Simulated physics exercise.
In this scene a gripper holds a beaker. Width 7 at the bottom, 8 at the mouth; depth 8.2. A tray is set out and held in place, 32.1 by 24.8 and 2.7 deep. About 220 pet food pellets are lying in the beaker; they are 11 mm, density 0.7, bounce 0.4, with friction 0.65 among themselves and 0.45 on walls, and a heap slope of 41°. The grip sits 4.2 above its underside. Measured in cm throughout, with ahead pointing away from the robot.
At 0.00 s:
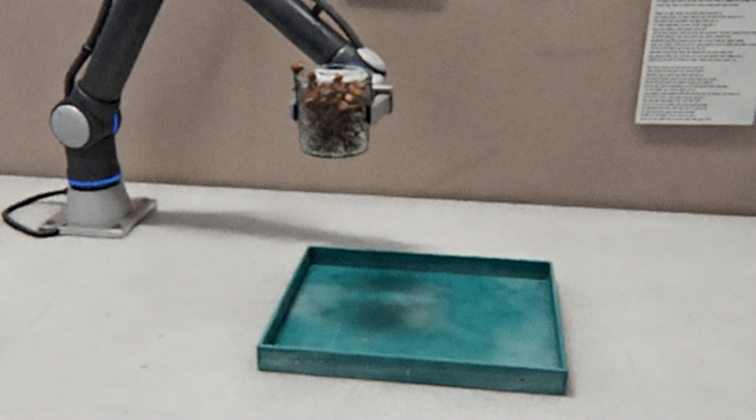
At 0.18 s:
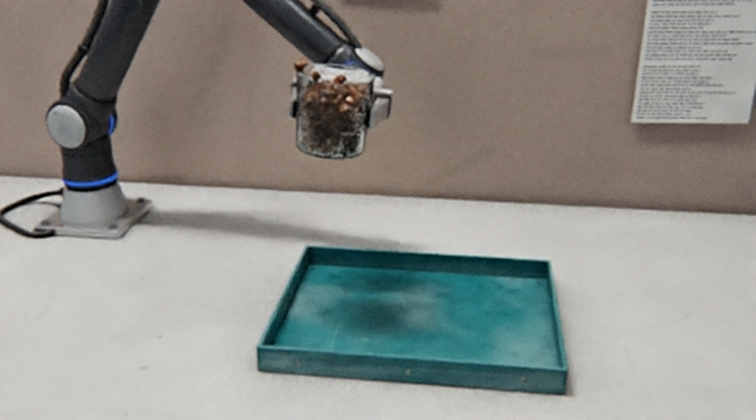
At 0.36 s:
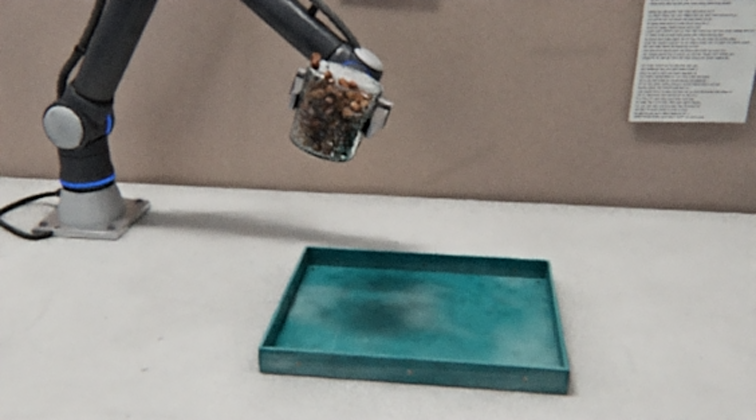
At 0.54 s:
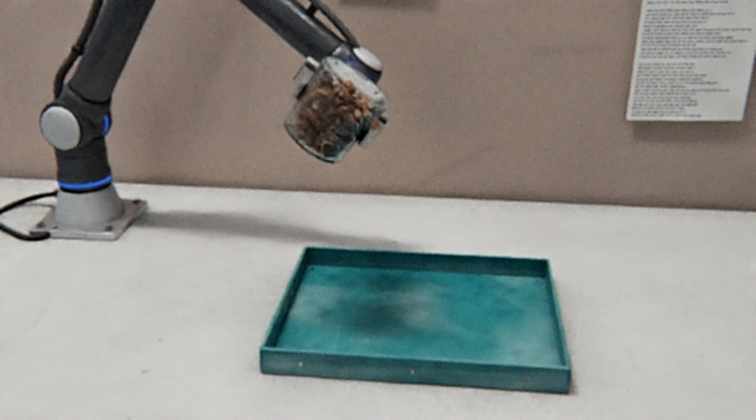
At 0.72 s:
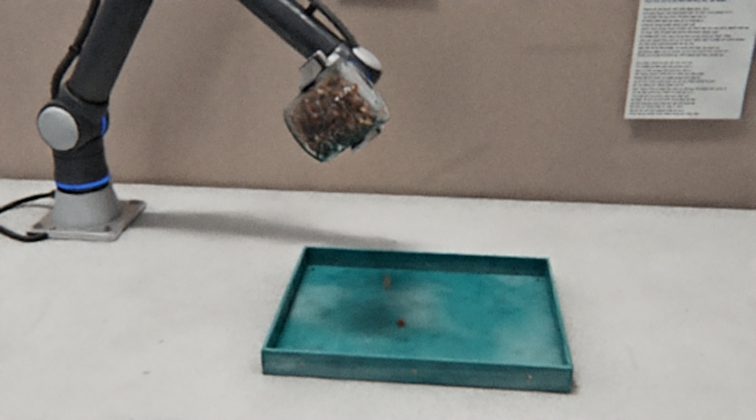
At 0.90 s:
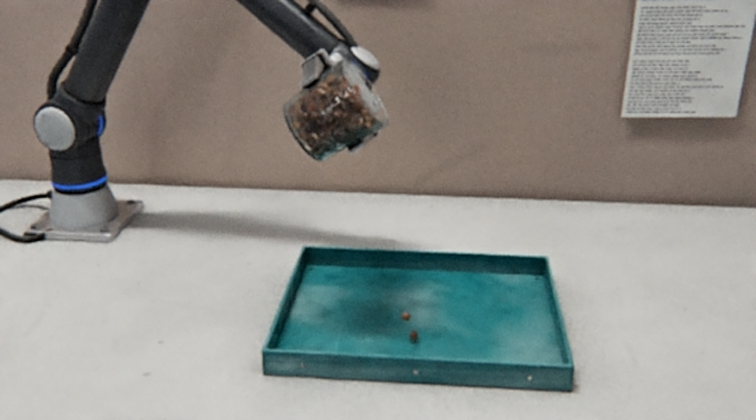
Robot arm tilting a clear beaker of brown pellets to the right above a green tray, a couple of pellets dropping in.
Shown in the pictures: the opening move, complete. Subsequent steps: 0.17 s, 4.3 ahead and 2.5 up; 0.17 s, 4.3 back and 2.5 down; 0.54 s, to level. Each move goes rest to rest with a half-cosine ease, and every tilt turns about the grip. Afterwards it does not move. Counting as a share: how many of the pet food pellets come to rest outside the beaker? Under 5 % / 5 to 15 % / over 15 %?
5 to 15 %.
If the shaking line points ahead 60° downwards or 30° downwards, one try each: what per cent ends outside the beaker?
It comes to around 0 per cent on the first try and around 5 per cent on the second.
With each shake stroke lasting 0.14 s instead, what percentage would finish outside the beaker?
Roughly 20 in a hundred.
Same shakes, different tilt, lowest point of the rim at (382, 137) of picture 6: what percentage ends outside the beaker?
The share is around 30 %.
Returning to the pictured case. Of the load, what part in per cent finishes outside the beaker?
Some 10 per cent.
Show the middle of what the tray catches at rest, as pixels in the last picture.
Roughly at pixel (419, 314).
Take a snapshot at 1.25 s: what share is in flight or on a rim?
Around 8 per cent of the load.
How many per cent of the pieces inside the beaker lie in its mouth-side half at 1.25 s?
45 %.
After 1.25 s, tilted 55° forward, highest piece 28 above the table; 200 in the beaker, 2 in the tray, 18 in flight or on a rim.
After 1.60 s, tilted 13° forward, highest piece 29 above the table; 198 in the beaker, 22 in the tray.
After 1.98 s, level, highest piece 30 above the table; 198 in the beaker, 22 in the tray.
After 3.03 s, level, highest piece 30 above the table; 198 in the beaker, 22 in the tray.
In the end, 198 in the beaker, 22 in the tray. That is 10 % outside the beaker.
